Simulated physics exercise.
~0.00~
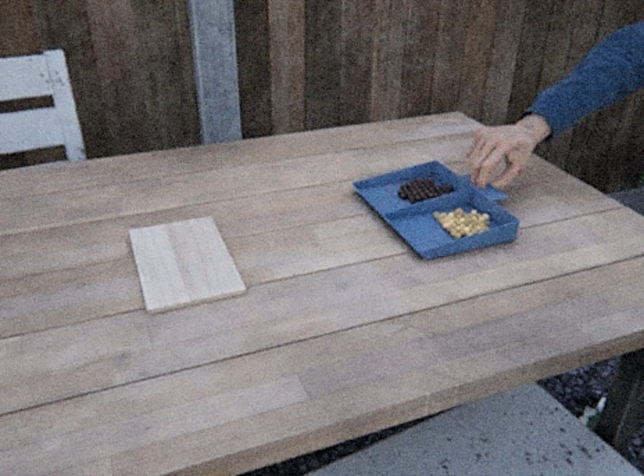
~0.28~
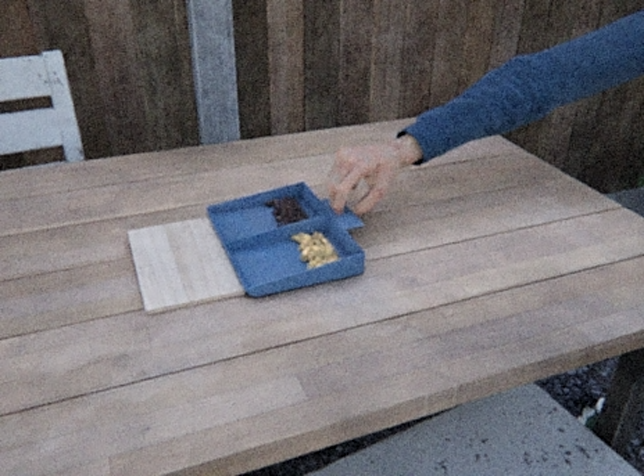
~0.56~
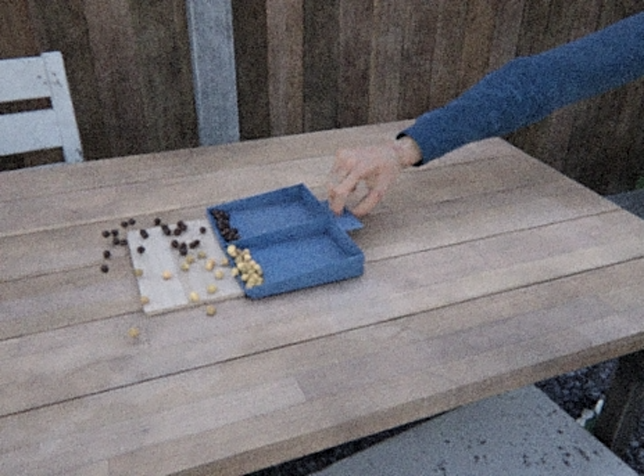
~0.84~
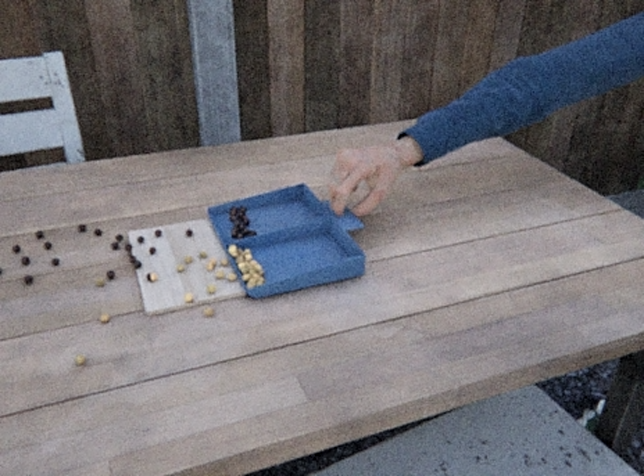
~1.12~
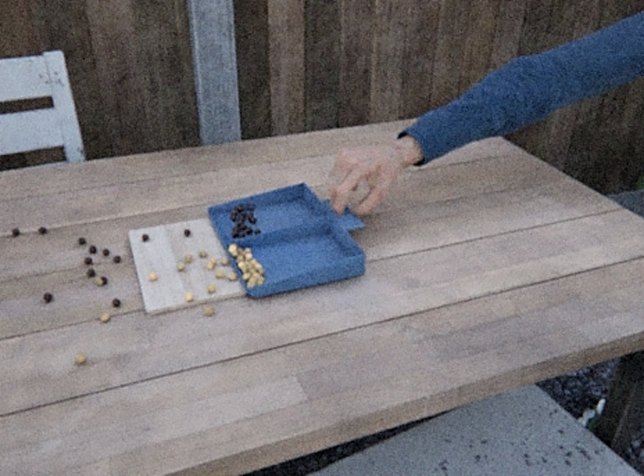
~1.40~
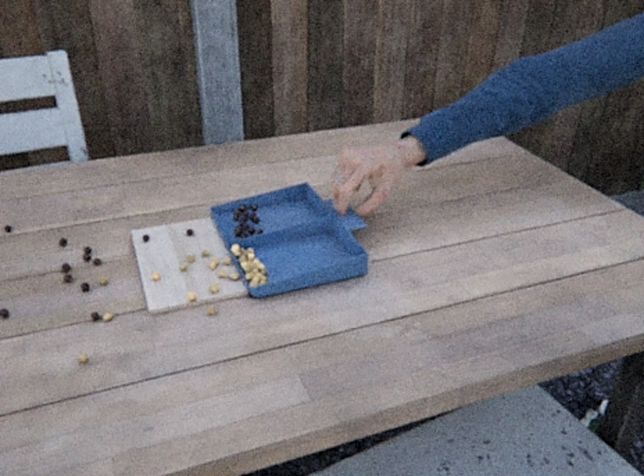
A blue tray pushed left stops at a pale board, spilling dark and yellowish bits.
